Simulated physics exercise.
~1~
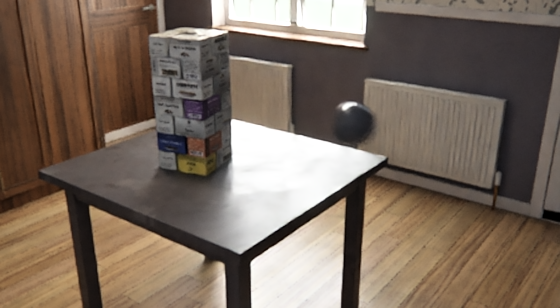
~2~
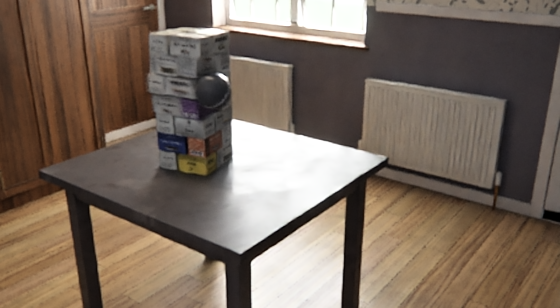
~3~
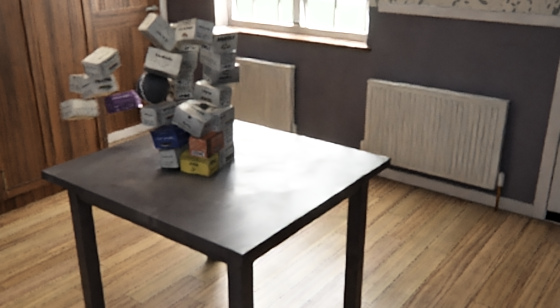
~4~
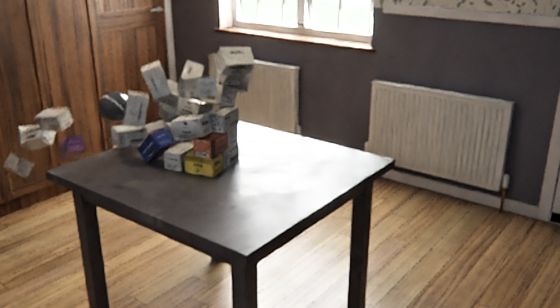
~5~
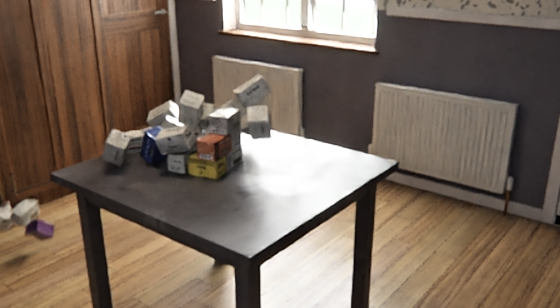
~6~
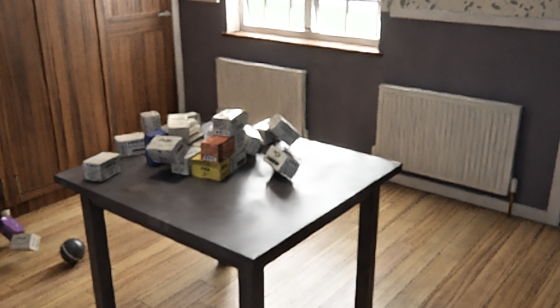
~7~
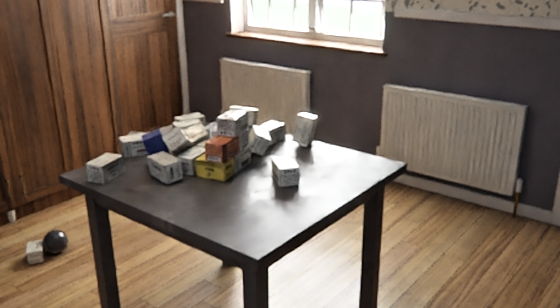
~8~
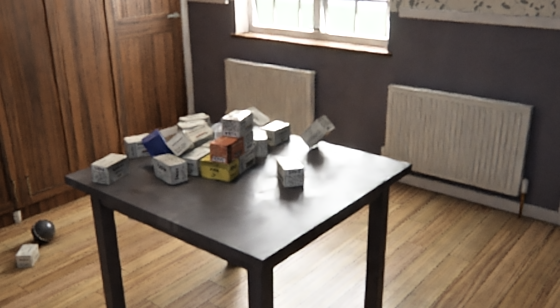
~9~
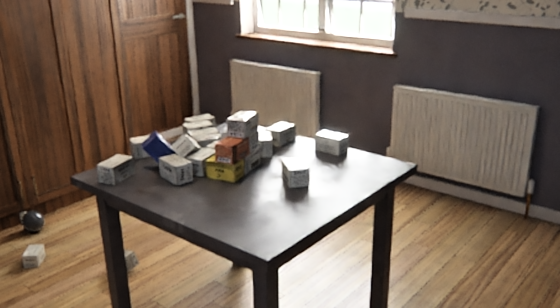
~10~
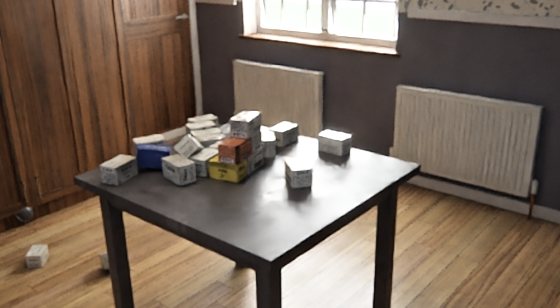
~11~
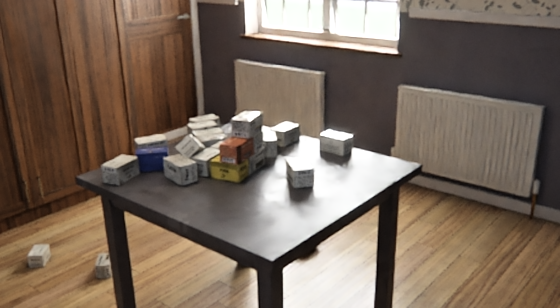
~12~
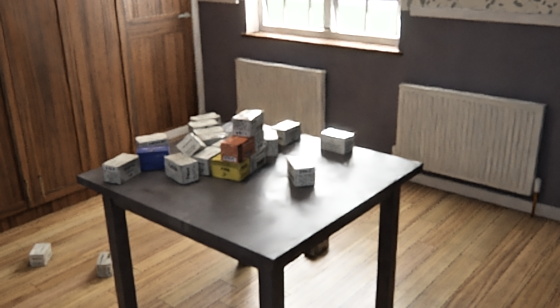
At the start, a tall tower of small boxes stands on a dark table while a dark ball flies in from the right. The ball strikes the tower's upper half and pushes through it, flinging a purple box and several pale ones off to the left. The upper layers collapse, and boxes tumble across the tabletop as the ball drops to the wooden floor and rolls away leftward. One pale box tips and settles toward the table's right side. Finally, the ball is out of sight, a low heap remains around the unmoved orange and yellow boxes, and two pale boxes lie on the floor.
